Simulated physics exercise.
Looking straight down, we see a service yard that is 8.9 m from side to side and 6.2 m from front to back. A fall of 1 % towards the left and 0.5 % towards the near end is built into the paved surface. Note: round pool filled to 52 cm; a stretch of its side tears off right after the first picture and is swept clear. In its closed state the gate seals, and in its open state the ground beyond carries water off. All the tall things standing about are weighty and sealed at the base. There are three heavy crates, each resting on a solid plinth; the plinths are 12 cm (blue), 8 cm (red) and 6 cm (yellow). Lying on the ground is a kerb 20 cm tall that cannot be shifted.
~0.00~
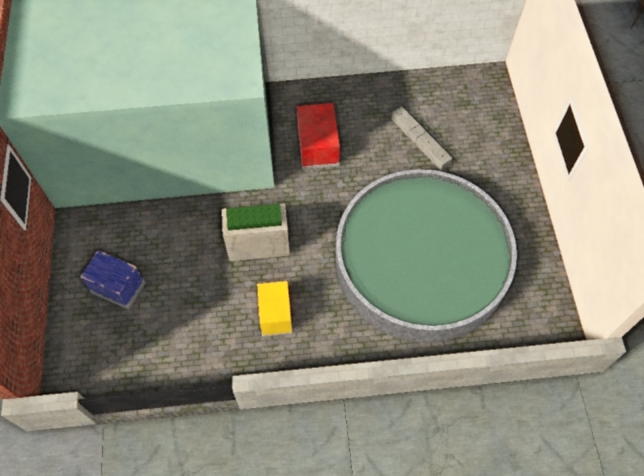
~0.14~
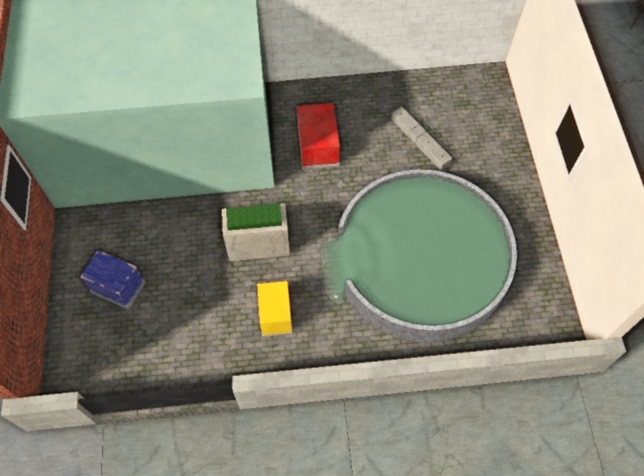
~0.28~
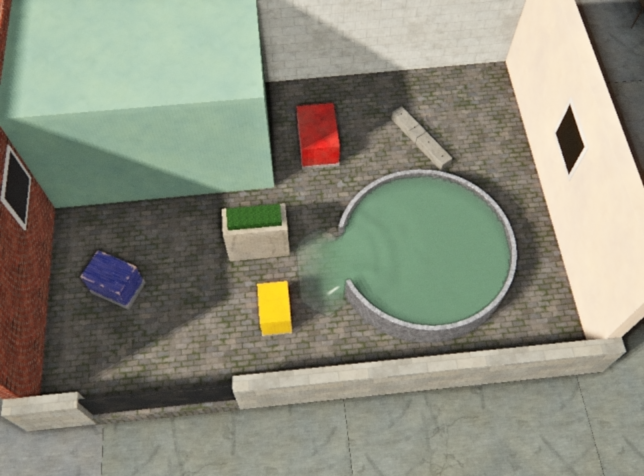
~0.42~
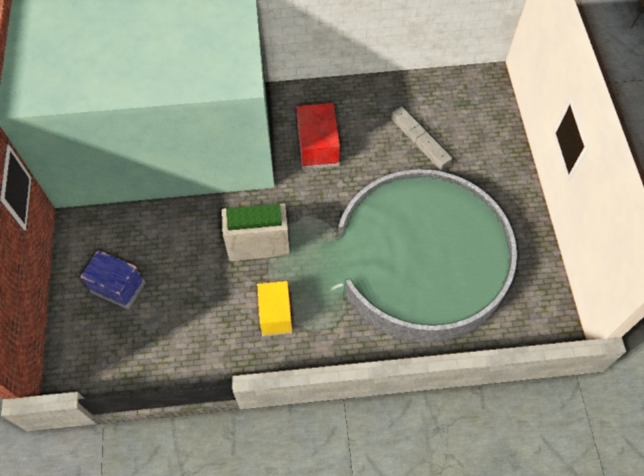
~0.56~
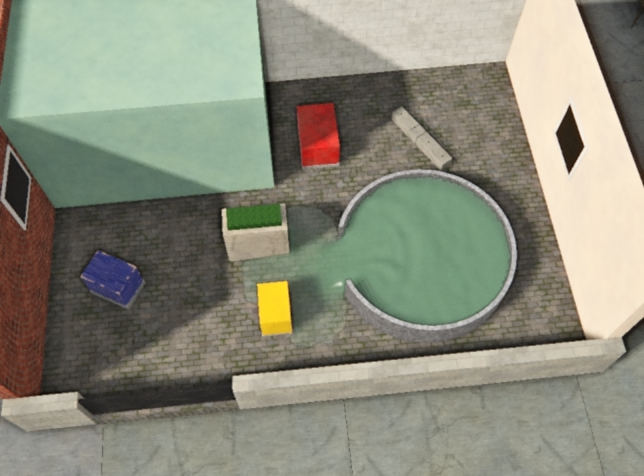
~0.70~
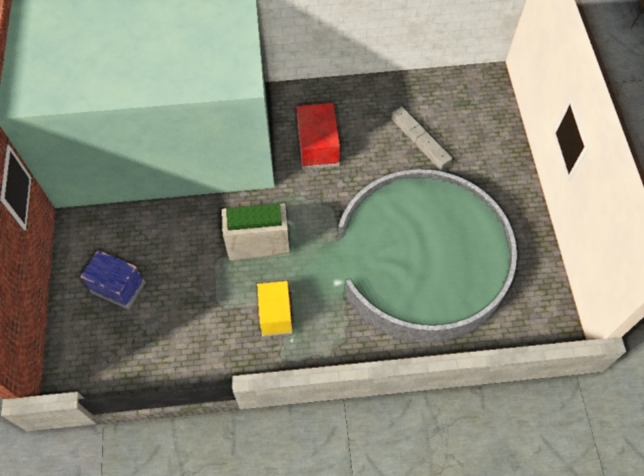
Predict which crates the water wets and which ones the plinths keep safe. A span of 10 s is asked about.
Blue crate: Wetted; red crate: Wetted; yellow crate: Wetted.
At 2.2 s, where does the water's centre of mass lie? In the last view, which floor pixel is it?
Its balance point sits around (369, 268).
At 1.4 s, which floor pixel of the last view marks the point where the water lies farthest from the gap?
(122, 317).
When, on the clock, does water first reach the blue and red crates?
The blue one at 1.1 seconds, red at 1.3 seconds.
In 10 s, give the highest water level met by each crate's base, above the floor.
Peak readings (cm) - blue: 25; red: 11; yellow: 28.
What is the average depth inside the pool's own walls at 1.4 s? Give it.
I'd put the mean depth near 43 centimetres.
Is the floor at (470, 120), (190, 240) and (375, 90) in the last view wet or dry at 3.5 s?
Going through the three points: Not yet touched, then awash, then not yet touched.
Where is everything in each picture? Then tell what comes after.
Still water, 52 cm deep, in the round pool at (425, 247), in the first frame.
The front is at (335, 299), 0.6 m from the gap at (341, 265); 0.2 m2 of floor is under water; 52 cm left at the back of the round pool, in the second frame.
Water pours out at (341, 265) and has run 0.8 m, to (305, 242); deepest outside 26 cm, 52 cm at the round pool's back, in the third frame.
Water pours out at (341, 265) and has run 1.2 m, to (295, 320); deepest outside 25 cm, 52 cm at the round pool's back, in the fourth frame.
Water pours out at (341, 265) and has run 1.6 m, to (250, 298); deepest outside 27 cm, 52 cm at the round pool's back, in the fifth frame.
Water pours out at (341, 264) and has run 2.1 m, to (222, 297); deepest outside 31 cm, 52 cm at the round pool's back, in the sixth frame.
After 1.4 s water covers 20 % of the floor and is deepest (33 cm) near (293, 300); blue plinth reached, red plinth reached, yellow plinth reached.
After 2.2 s water covers 40 % of the floor and is deepest (32 cm) near (293, 300); blue plinth reached, red plinth reached, yellow plinth reached.
After 3.5 s water covers 55 % of the floor and is deepest (28 cm) near (86, 394); blue plinth reached, red plinth reached, yellow plinth reached.
After 6.0 s water covers 80 % of the floor and is deepest (22 cm) near (40, 410); blue plinth reached, red plinth reached, yellow plinth reached.
After 10.0 s water covers 95 % of the floor and is deepest (20 cm) near (115, 207); highest at the blue plinth 25 cm, highest at the red plinth 11 cm, highest at the yellow plinth 28 cm.
